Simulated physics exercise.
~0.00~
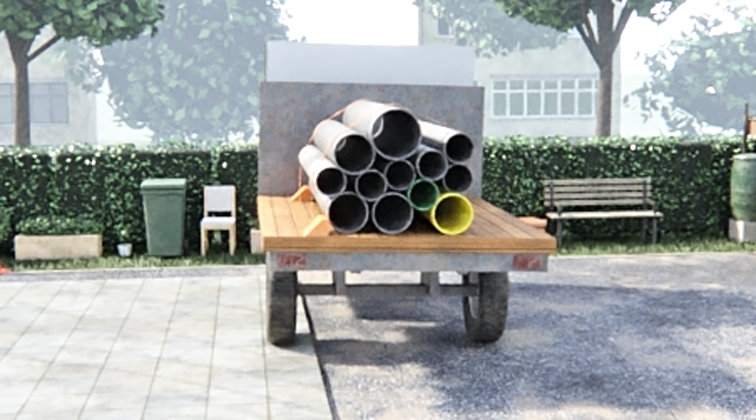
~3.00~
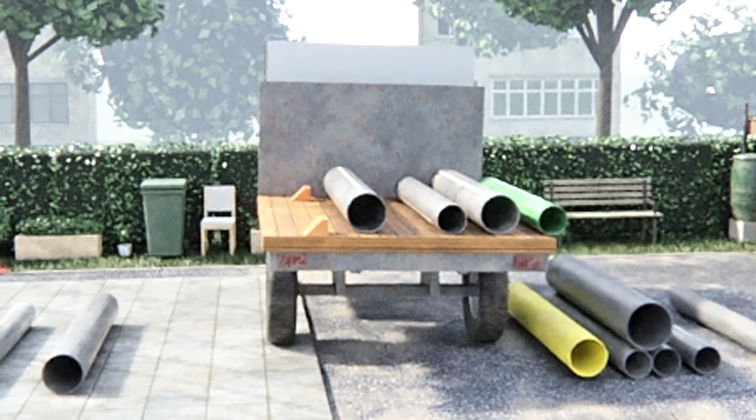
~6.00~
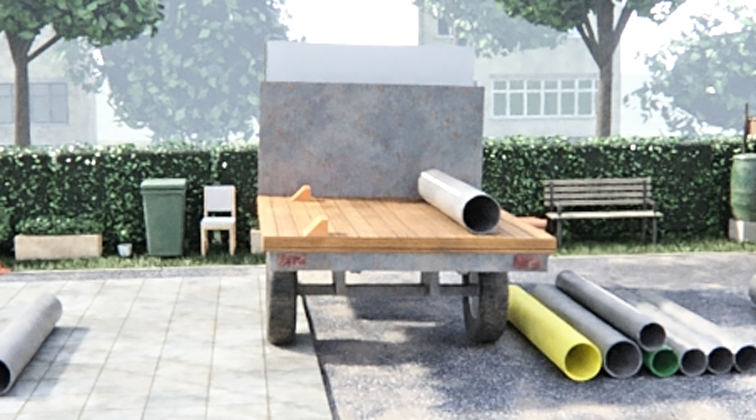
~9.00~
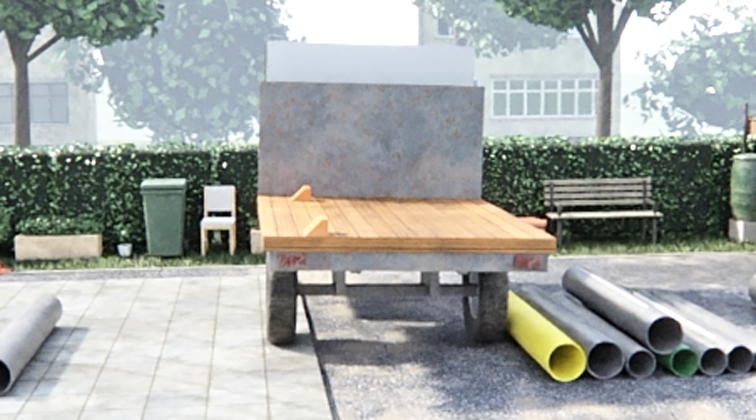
A flatbed lorry stands still as its stacked pipes roll off onto the ground, emptying the deck.
